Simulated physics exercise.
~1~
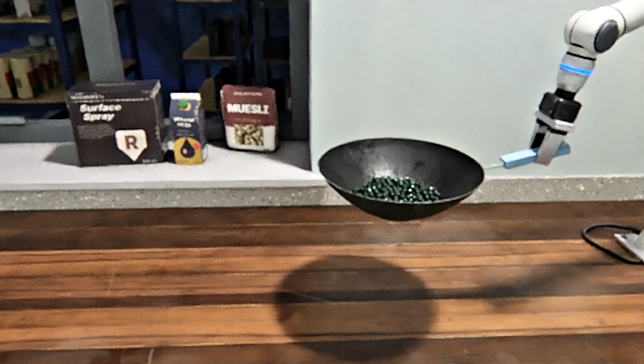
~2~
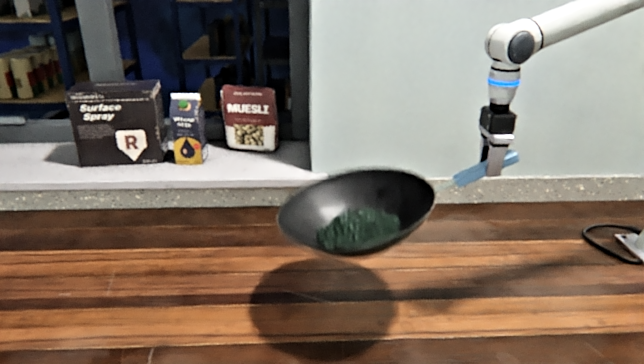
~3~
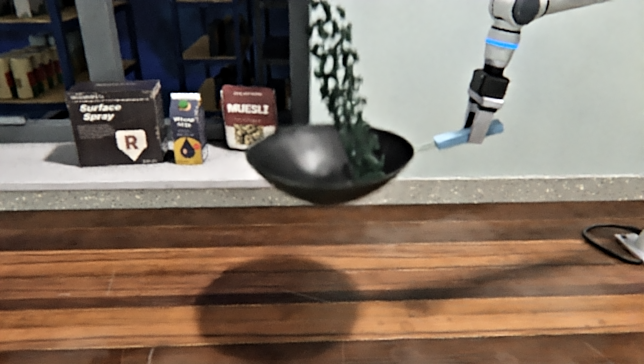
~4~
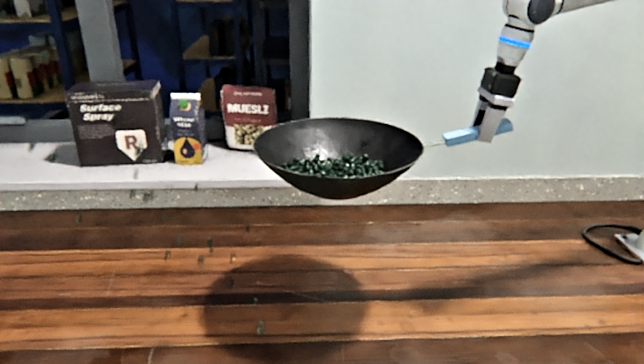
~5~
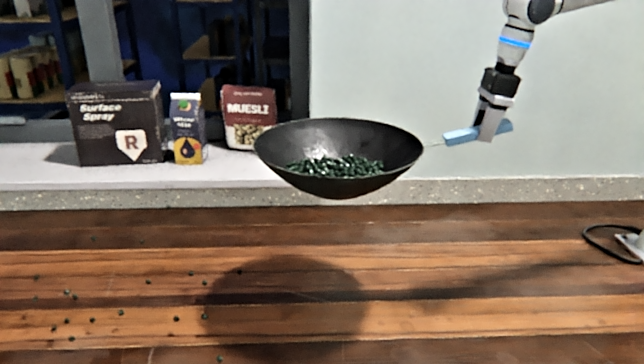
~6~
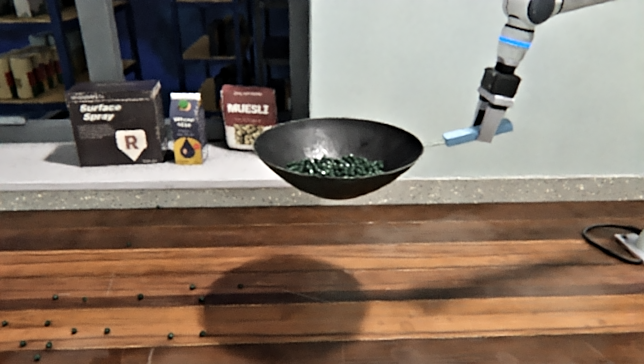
A robot arm at the upper right grips a black wok by its handle, holding it above a striped brown wooden table, seen from a fixed view facing a pale wall. The wok holds a heap of dark green beads, and a black box, a small carton and a muesli packet stand on a ledge at the left. The arm swings the wok left and down, tipping it, then lifts it so the beads fly up in a tall stream. Most drop back into the levelled wok, while some fall past it. The wok stays still as a few scattered beads come to lie on the table at the lower left.
